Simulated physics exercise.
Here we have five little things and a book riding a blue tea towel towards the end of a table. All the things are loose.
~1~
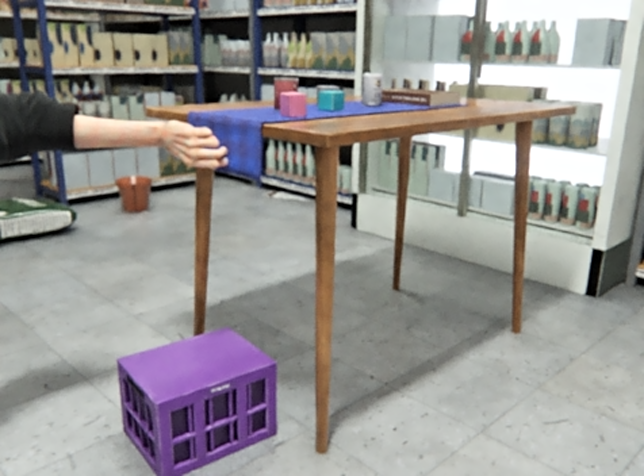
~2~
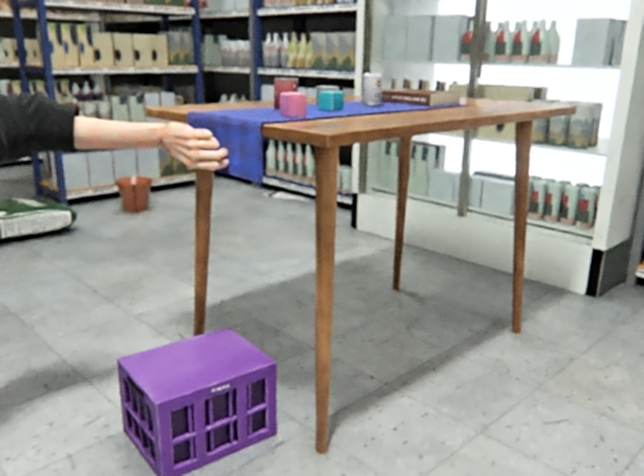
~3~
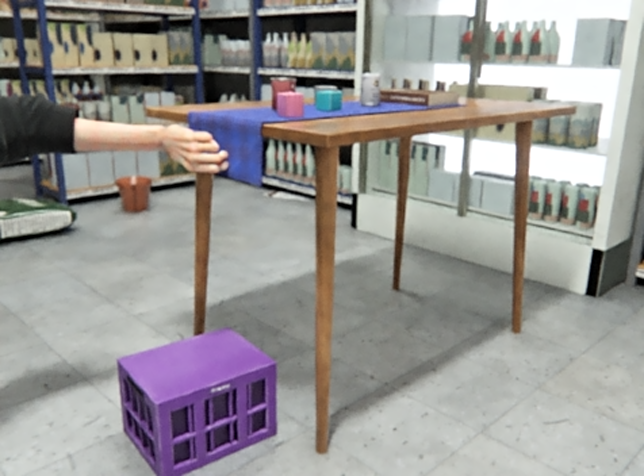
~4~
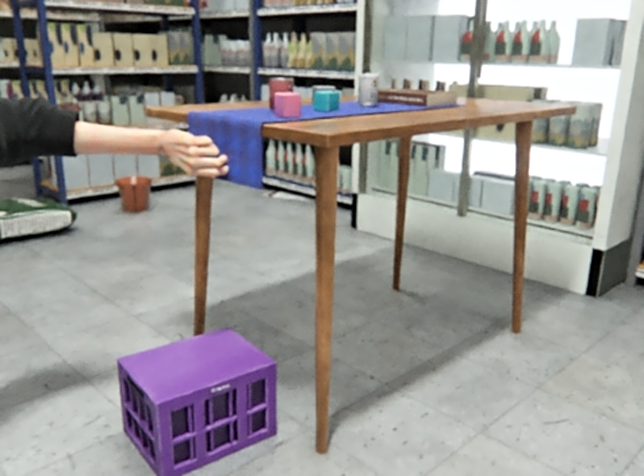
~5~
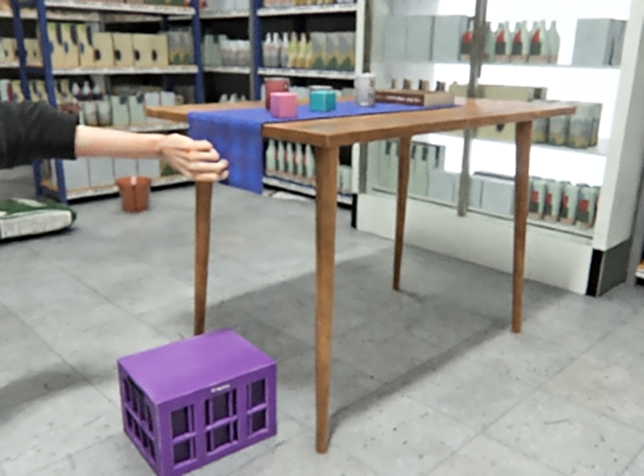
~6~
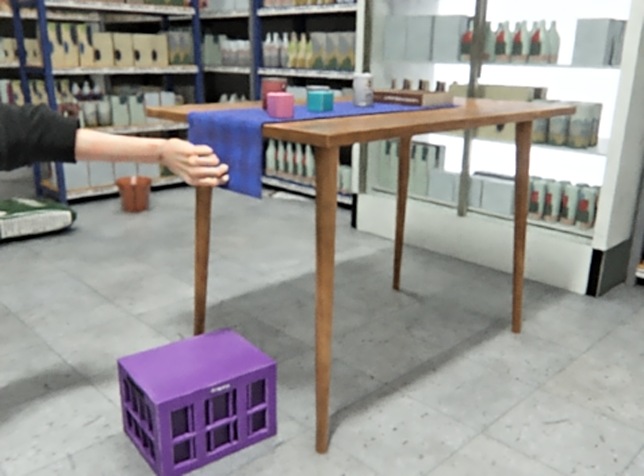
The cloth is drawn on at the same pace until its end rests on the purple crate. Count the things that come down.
It carries off four.
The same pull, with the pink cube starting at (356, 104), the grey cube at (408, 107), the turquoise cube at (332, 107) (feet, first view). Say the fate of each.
The pink cube does not fall, the grey cube stays on, the turquoise cube falls.
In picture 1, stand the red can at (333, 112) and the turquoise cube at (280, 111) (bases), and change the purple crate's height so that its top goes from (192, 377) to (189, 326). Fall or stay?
The red can tumbles off; the turquoise cube goes over.
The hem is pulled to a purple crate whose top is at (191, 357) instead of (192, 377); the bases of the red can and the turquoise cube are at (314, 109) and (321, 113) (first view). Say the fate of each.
The red can is carried off; the turquoise cube comes down.
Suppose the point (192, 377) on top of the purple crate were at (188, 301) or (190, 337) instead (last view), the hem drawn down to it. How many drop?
Over the edge go 2 and 3.
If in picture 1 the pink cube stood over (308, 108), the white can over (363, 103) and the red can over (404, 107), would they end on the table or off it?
The pink cube falls, the white can stays on, the red can remains up.
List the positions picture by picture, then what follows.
Hem (262, 181); pink cube (293, 93); red can (286, 78); turquoise cube (332, 91); grey cube (328, 87); white can (373, 74); top of the crate (192, 377), in the first picture.
Hem (263, 182); pink cube (293, 93), in the second picture.
Hem (261, 185); red can (283, 78), in the third picture.
Hem (263, 189); turquoise cube (327, 92); top of the crate (192, 377), in the fourth picture.
Hem (262, 195); grey cube (320, 87), in the fifth picture.
Hem (262, 199); pink cube (280, 94); red can (274, 79); turquoise cube (321, 92); grey cube (318, 87); white can (364, 74), in the sixth picture.
Soon after, hem near (224, 262); pink cube gone.
Then, hem near (224, 328); pink cube, red can and turquoise cube gone.
At rest, hem on the crate; pink cube, red can, turquoise cube and grey cube gone. The answer is four.
